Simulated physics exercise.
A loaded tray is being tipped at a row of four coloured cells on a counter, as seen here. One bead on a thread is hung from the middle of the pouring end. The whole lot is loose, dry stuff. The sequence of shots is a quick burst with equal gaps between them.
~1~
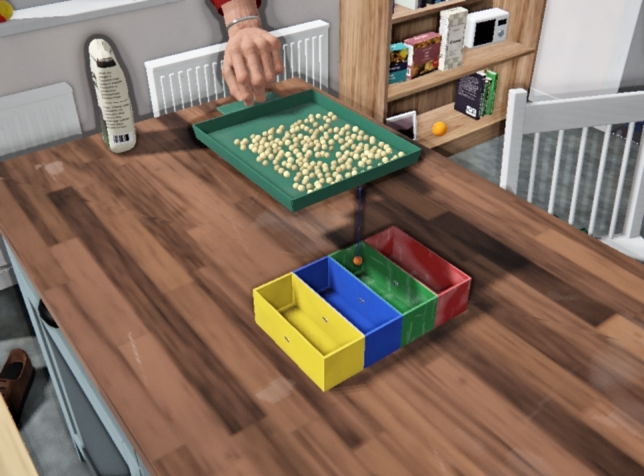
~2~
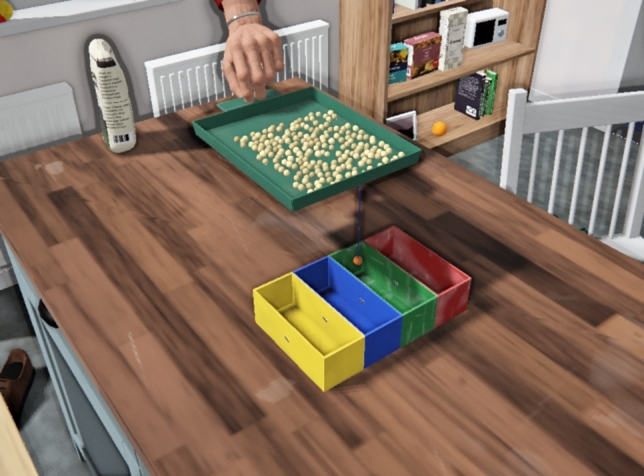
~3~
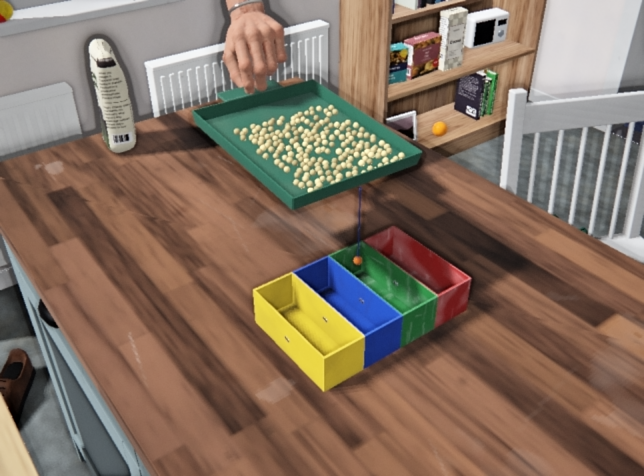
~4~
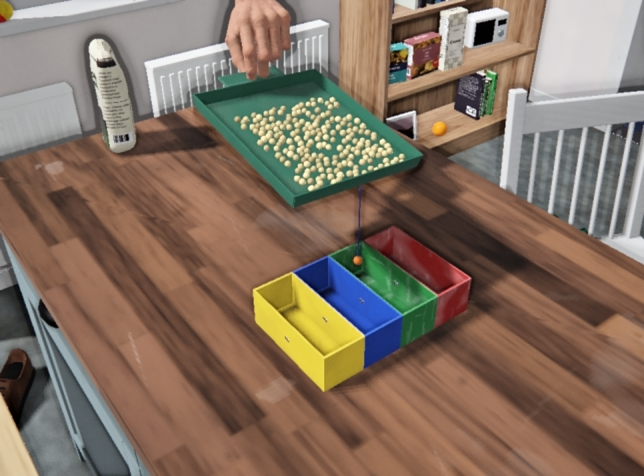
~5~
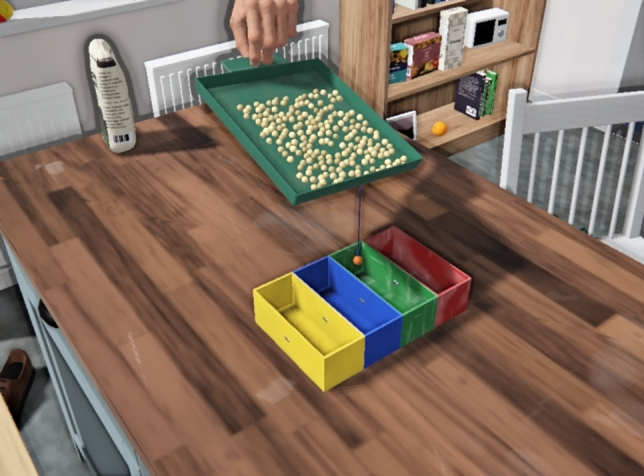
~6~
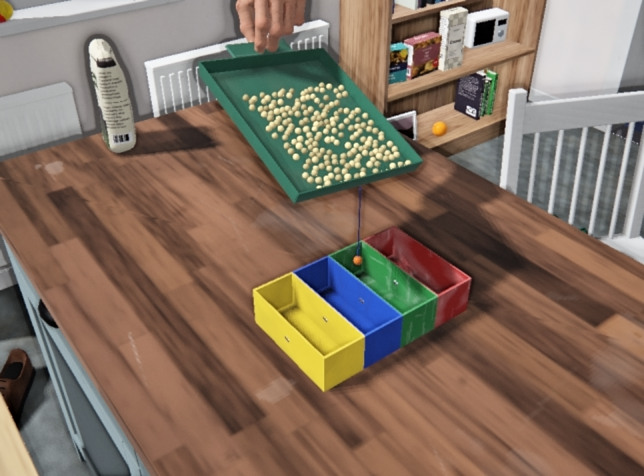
A hand at the back edge of a green tray slowly raises that side, steepening the tray toward the viewer while the pale beans on it shift slightly. The camera stays still, looking down on a brown wooden counter in a room with a radiator, bookshelf and white chair. Below the tray, an orange bead hangs on a thread above yellow, blue, green and red cells.
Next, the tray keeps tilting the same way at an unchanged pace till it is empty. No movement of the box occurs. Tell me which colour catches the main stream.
The red cell catches it.
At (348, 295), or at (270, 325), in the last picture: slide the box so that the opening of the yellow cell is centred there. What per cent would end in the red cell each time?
First position: Some 10 %; second position: Some 20 %.
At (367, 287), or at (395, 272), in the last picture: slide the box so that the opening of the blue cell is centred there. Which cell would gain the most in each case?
Try 1 - the red one; try 2 - that green cell.
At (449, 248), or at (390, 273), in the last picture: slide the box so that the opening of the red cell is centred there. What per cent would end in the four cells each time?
First case 100 in a hundred, second case 30 in a hundred.
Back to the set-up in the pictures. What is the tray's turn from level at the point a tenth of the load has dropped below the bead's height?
Around 95° of tilt.
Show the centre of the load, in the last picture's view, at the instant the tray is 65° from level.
I'd put it at about (380, 157).
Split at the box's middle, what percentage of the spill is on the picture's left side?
0 per cent, roughly.
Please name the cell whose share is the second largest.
Rank 2: Green.
Soon after the last picture, tray tipped steeply; nearly all on the tray; a stray few falling or outside the box.
A little later, tray tipped past a quarter turn; most on the tray; a small part in the red cell; a small part falling or outside the box.
Later still, tray tipped past a quarter turn; most in the red cell; about a quarter in the green cell; a stray few in the blue cell; a small part falling or outside the box.
At rest, tray tipped past a quarter turn; most in the red cell; about a quarter in the green cell; a stray few in the blue cell; none in the yellow cell; a small part outside the box.
